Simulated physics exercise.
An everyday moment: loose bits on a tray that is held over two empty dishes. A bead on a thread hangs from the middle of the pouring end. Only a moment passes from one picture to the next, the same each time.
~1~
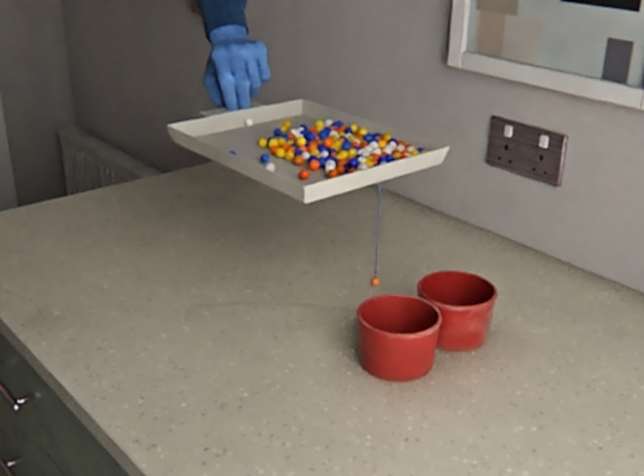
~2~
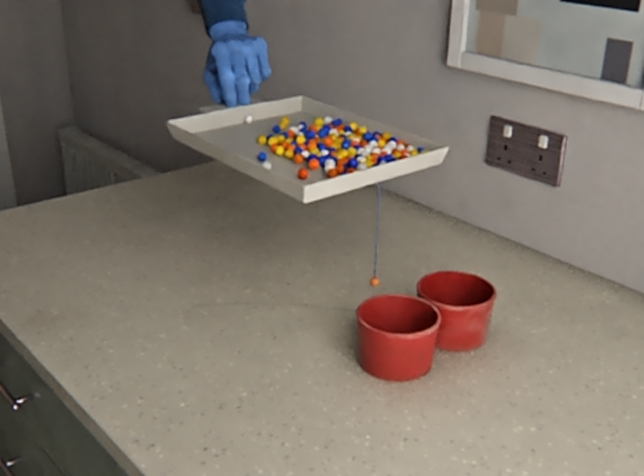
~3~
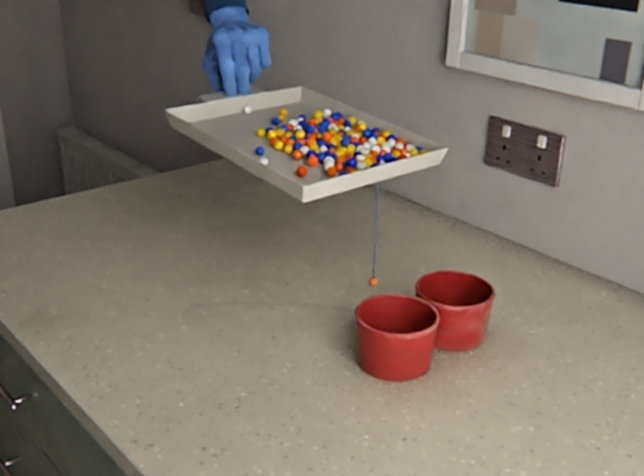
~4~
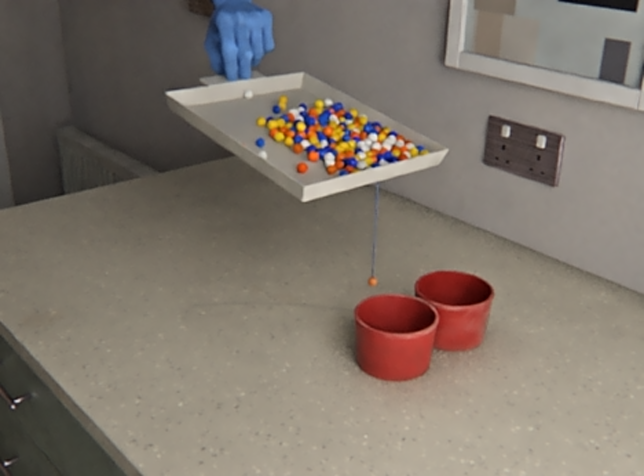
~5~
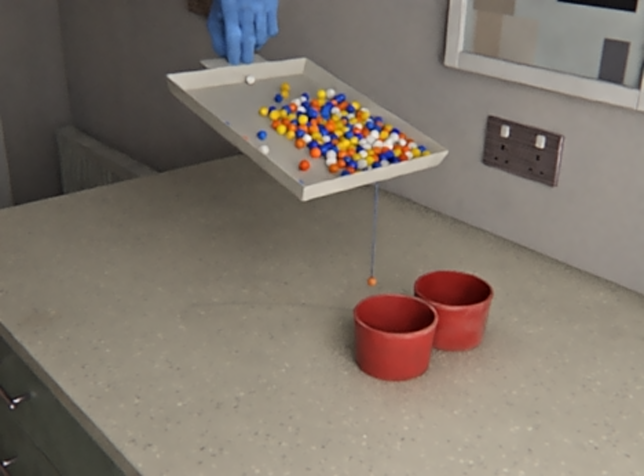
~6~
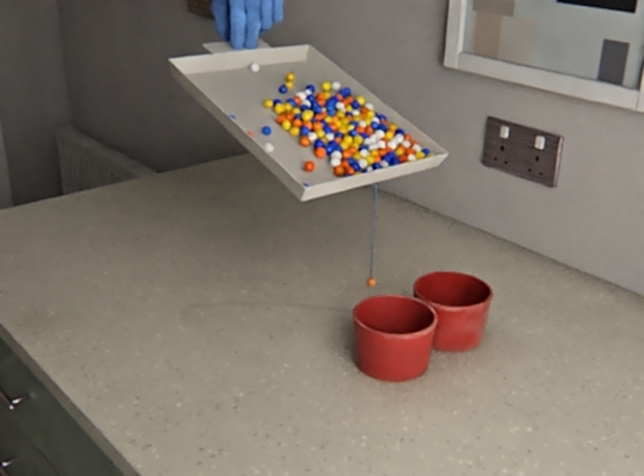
The clip shows a blue-gloved hand gradually raising the back of a shallow tray of colourful round beads above two red dishes, tilting it toward its front end, where a bead hangs on a thread, as the beads shift slightly.
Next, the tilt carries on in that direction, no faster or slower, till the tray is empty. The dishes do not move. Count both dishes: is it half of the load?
They take the larger part between them.
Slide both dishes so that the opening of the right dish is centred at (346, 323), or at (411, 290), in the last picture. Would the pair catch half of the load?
The first try: Not half. The second: Not half.
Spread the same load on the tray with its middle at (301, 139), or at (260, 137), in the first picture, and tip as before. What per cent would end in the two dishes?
About 80 and 70 per cent.
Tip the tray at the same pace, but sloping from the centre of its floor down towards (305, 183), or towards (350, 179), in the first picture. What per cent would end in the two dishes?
Roughly 0 per cent, and 40 per cent.
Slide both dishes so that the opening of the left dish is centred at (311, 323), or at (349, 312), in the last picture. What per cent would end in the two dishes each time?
The first gives 0 %, the second 20 %.
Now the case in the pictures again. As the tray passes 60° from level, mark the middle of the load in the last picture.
Near (389, 150).
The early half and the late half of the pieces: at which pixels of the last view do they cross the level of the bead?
First near (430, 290), later near (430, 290).
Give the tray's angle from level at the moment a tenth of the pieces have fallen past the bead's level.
Around 75° of tilt.
Soon, tray tipped steeply; nearly all on the tray; a small part in the air.
A while on, tray tipped right over; a small part on the tray; about a quarter in the left dish; about a quarter in the right dish; a small part outside both; about a quarter in the air.
Towards the end, tray tipped past a quarter turn; about a third in the left dish; about half in the right dish; about a quarter outside both.
Finally, tray tipped past a quarter turn; about a third in the left dish; about half in the right dish; about a quarter outside both.
